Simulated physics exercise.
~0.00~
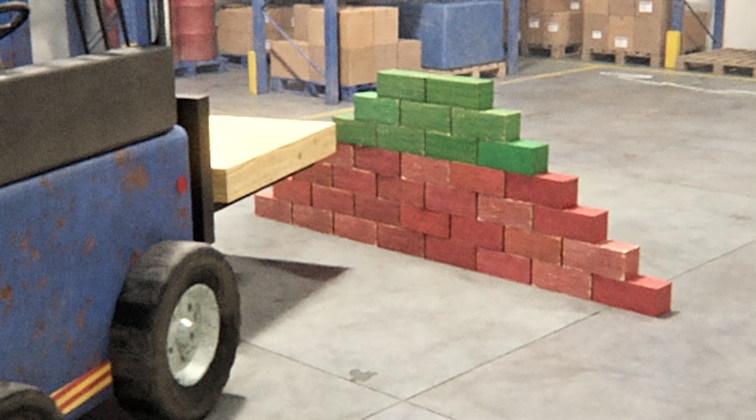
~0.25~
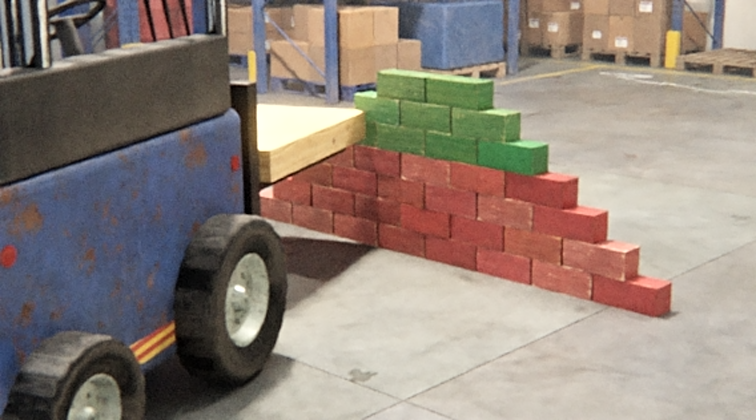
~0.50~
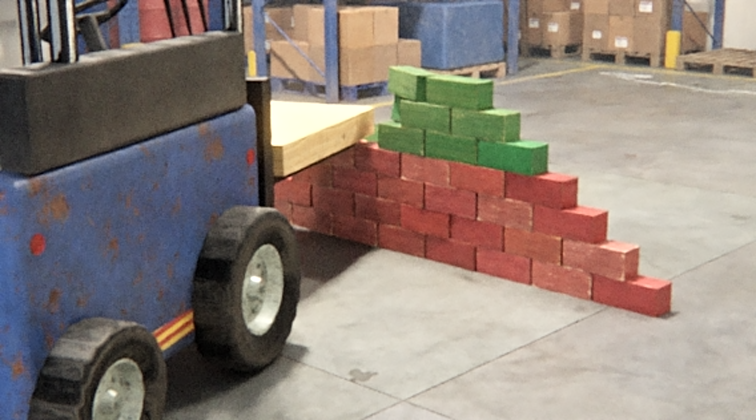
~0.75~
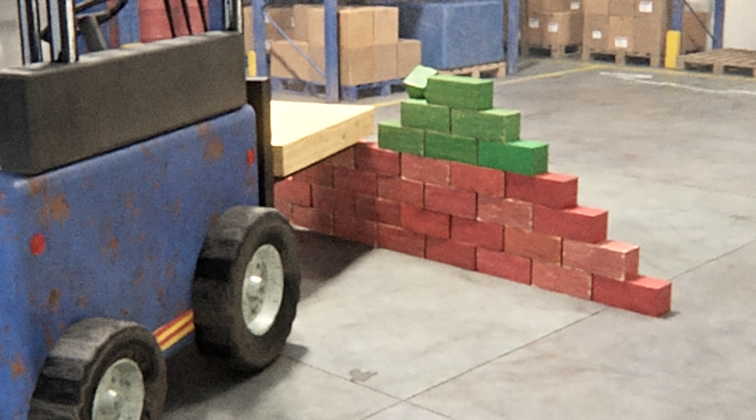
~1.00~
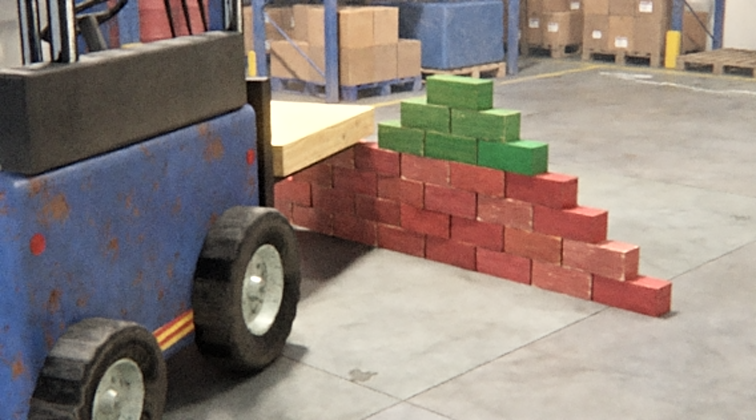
In the video, a blue lift truck carrying a pale wooden block moves right into a stepped wall of red and green bricks, then stops as a few green ones at the upper left tip and drop out of sight, leaving the rest standing.
